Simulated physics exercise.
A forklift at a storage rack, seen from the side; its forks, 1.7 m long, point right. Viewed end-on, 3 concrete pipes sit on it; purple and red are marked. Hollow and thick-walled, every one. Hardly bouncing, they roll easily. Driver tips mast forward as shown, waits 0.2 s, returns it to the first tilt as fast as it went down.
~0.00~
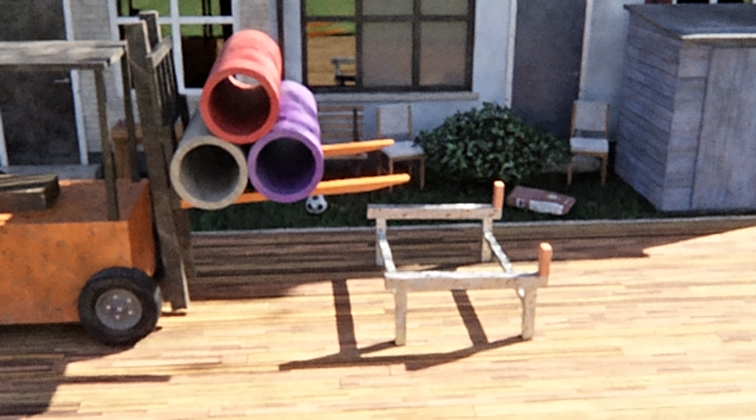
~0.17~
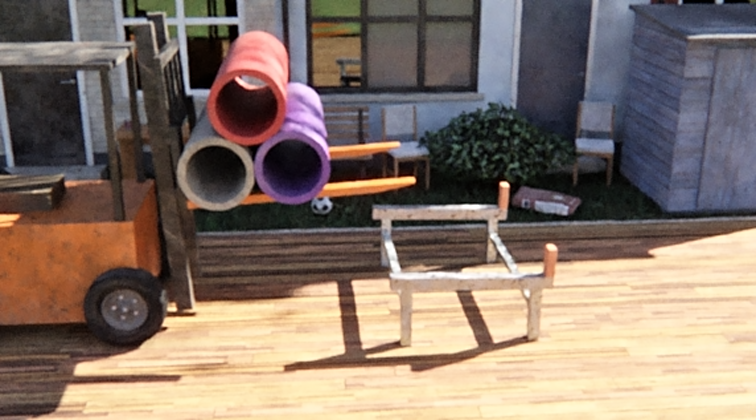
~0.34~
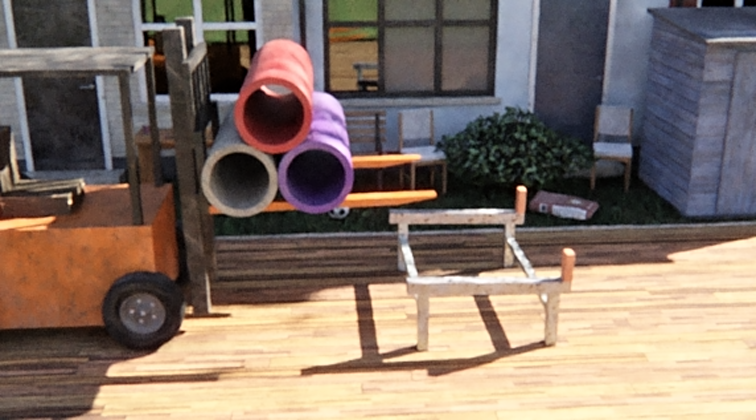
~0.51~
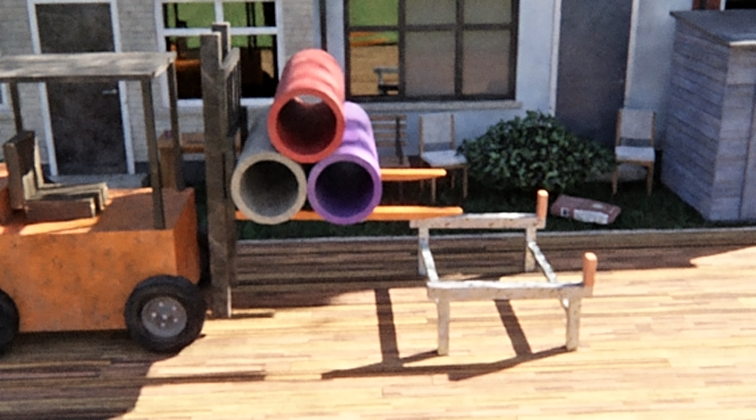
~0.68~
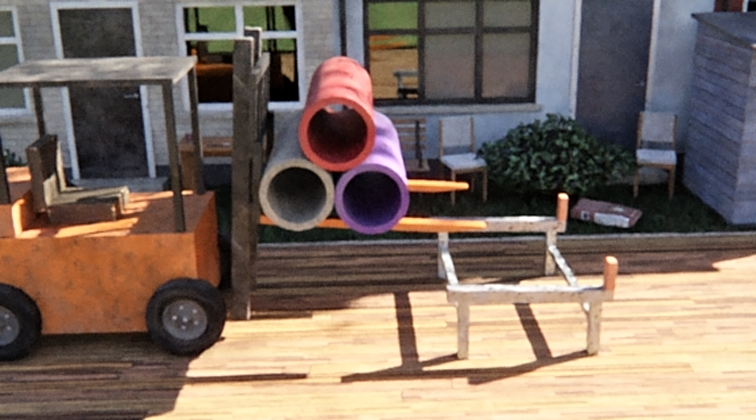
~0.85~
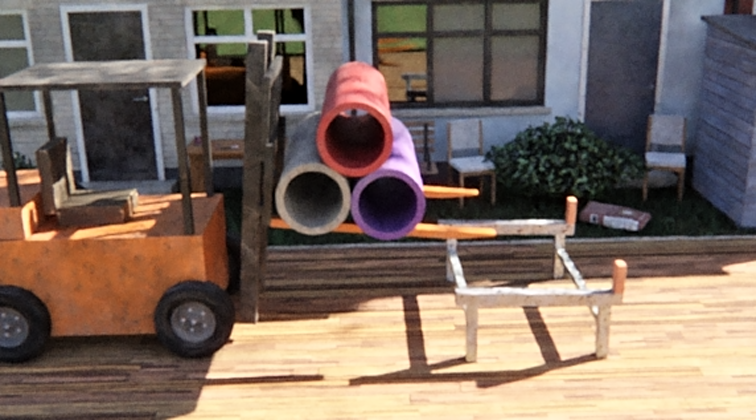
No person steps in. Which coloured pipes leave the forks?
Purple stays put and red stays put.
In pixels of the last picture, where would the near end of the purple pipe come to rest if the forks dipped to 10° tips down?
Around pixel (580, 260).
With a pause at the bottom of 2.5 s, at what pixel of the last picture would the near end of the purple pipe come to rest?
Near pixel (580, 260).
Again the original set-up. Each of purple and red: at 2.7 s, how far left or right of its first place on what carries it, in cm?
Purple 70 cm right, red 70 cm right.
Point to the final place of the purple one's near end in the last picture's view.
It comes to rest around (358, 182).
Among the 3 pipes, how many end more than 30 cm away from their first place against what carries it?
0.
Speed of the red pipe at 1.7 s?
About 0.4 m/s.
After 1.7 s, purple is on the forks, 35 cm from the tips, rolling right; red is up on others, 60 cm from the tips, rolling right; 0 gone from the forks.
After 2.7 s, purple is on the forks, 20 cm from the tips; red is up on others, 45 cm from the tips; 0 gone from the forks.
After 4.0 s, purple is on the forks, 45 cm from the tips, rolling left; red is up on others, 75 cm from the tips, rolling left; 0 gone from the forks.
At rest (5.3 s), purple is on the forks, 85 cm from the tips; red is up on others, 115 cm from the tips; 0 gone from the forks.
